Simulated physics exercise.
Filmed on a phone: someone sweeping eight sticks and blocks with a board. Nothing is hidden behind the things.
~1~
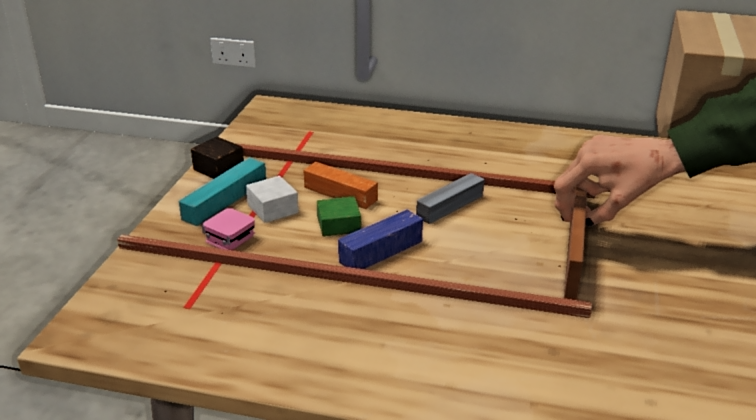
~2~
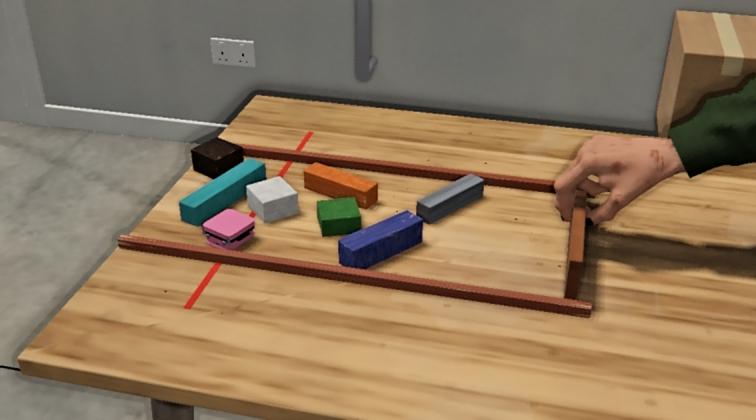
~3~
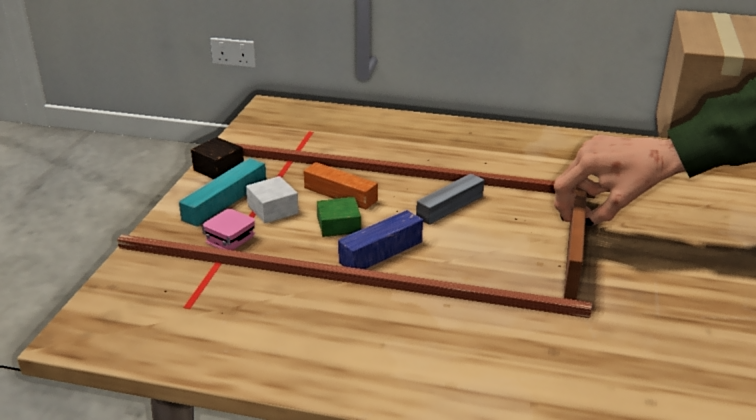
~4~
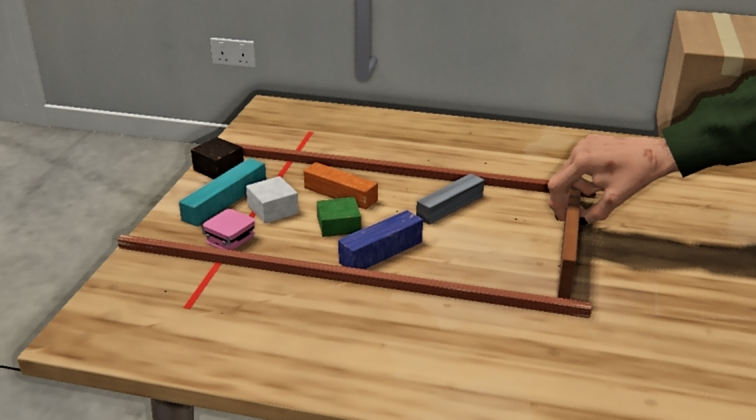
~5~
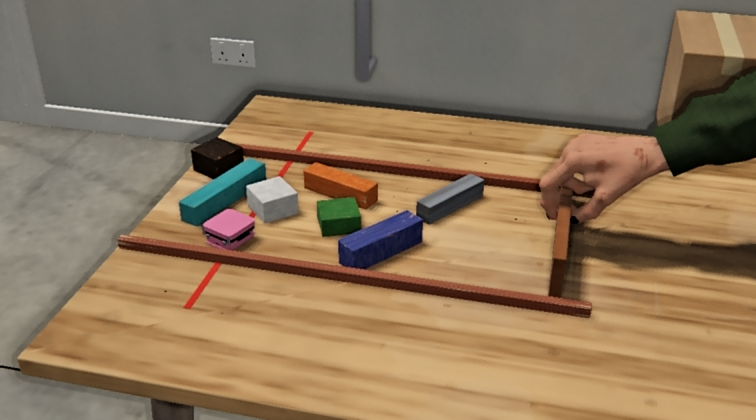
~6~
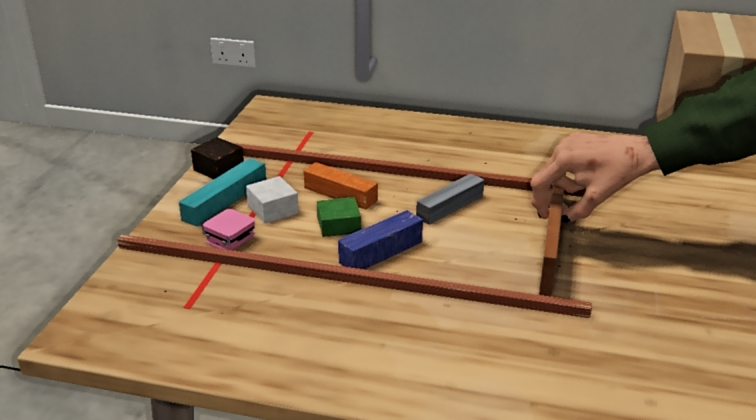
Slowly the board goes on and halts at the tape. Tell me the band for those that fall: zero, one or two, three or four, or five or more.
Outcome: The number that fall off is one or two.
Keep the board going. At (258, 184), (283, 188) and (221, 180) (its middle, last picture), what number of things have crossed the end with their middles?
Past the end: 2, 0 and 3.
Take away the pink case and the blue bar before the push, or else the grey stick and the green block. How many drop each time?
First 1, then 0.
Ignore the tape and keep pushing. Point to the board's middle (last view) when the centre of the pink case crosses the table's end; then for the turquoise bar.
About (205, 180), and (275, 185) for the other.
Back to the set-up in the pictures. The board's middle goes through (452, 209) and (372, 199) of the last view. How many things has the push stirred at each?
1 and 4.
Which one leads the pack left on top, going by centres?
The white block ends nearest.
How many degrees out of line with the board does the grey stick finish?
Some 0 degrees.
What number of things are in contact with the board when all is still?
2 of them.
Soon after, none off yet; black block at rest near (218, 159); turquoise bar at rest near (224, 191); pink case at rest near (230, 232).
At rest, the number that fall off is one or two; fallen, turquoise bar and black block.
